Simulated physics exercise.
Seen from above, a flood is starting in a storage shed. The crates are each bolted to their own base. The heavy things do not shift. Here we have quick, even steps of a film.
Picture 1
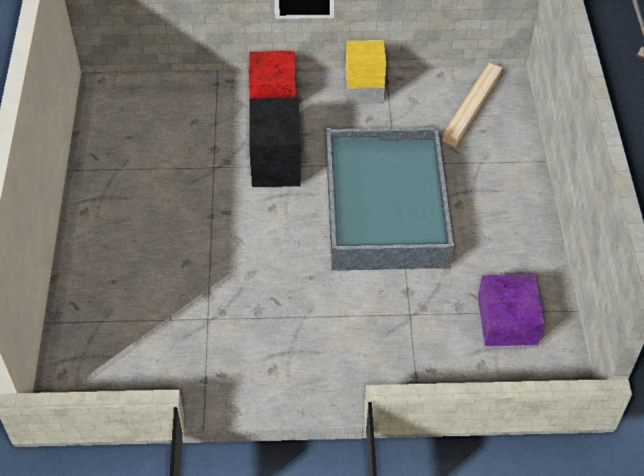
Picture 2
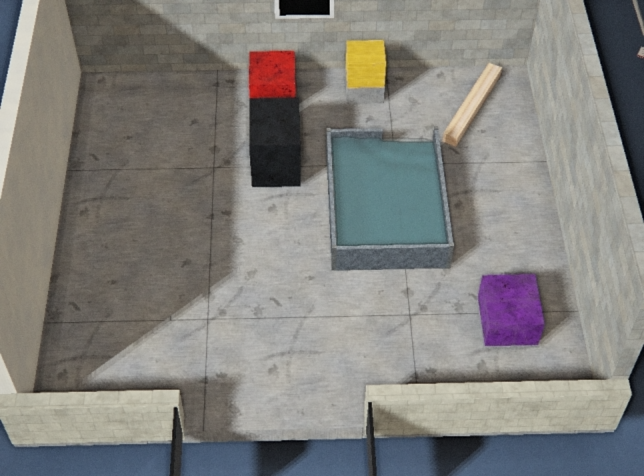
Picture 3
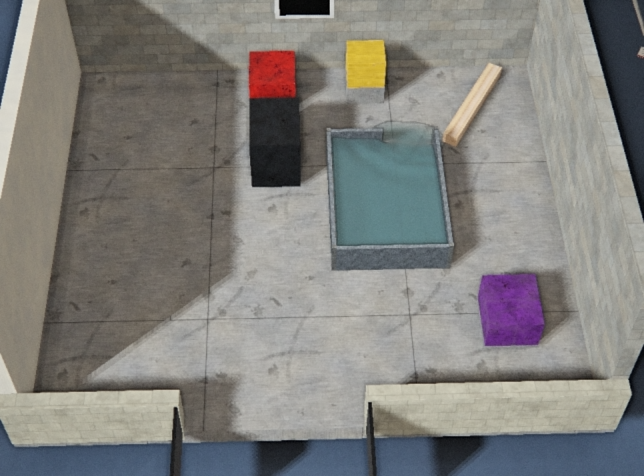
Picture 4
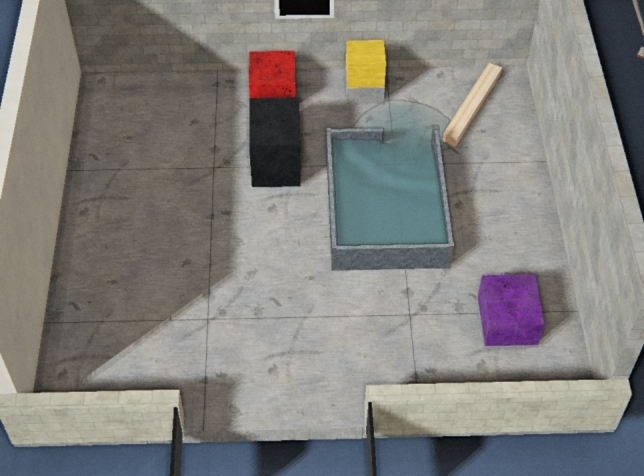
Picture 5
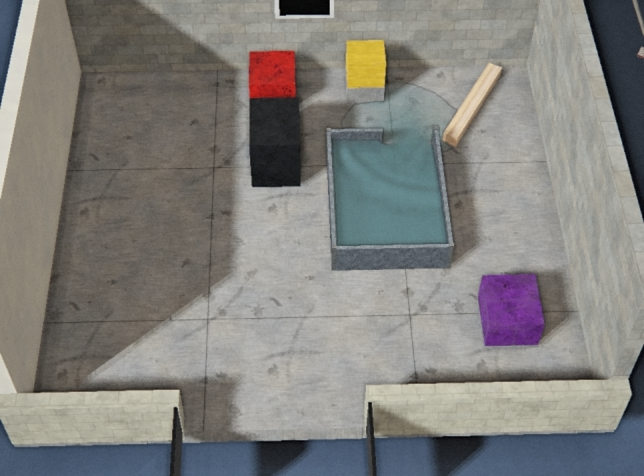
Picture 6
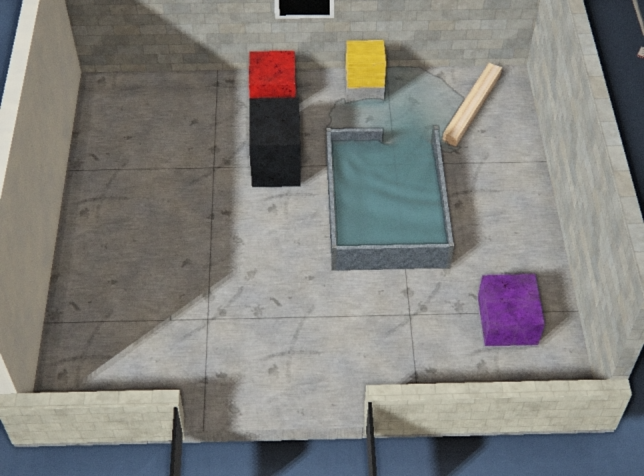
A grey rectangular tank of still, blue-green water sits near the middle of a stone-walled storage shed, seen from above. A red block and black blocks stand to its left, a yellow block beyond it, a wooden plank leans at the upper right, and a purple block rests at the lower right. A gap opens in the tank's far side, and clear water pours out, spreading across the floor toward the back wall.
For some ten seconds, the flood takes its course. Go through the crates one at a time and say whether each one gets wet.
The purple crate is flooded; the red crate is flooded; the yellow crate is not flooded.
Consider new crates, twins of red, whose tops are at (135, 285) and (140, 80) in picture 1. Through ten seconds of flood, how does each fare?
Going in order, the first crate remains untouched while the second gets reached.
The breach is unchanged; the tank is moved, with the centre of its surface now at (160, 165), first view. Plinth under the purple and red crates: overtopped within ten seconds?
I reckon the purple one is unharmed, while the red one is overrun.
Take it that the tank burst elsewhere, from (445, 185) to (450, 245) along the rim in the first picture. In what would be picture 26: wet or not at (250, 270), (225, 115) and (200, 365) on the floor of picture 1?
Point by point: Unwetted, unwetted, unwetted.
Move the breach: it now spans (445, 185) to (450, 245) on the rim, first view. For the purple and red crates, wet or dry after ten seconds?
The purple crate is flooded and the red crate is untouched.
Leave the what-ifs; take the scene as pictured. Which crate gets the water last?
That's the purple-painted one.
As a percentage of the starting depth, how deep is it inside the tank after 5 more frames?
Some 78 per cent.
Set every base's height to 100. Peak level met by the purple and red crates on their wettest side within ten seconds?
Some 150 and 310 % respectively.
A moment on, water covers 10 % of the floor; the purple crate not reached, the red crate water round its plinth, the yellow crate water round its plinth.
Next, water covers 15 % of the floor; the purple crate not reached, the red crate water round its plinth, the yellow crate water round its plinth.
Then, water covers 25 % of the floor; the purple crate not reached, the red crate water round its plinth, the yellow crate water round its plinth.
Later, water covers 45 % of the floor; the purple crate water round its plinth, the red crate water round its plinth, the yellow crate water round its plinth.
In the end, water covers 60 % of the floor; the purple crate was topped, the red crate was topped, the yellow crate stayed above the water.
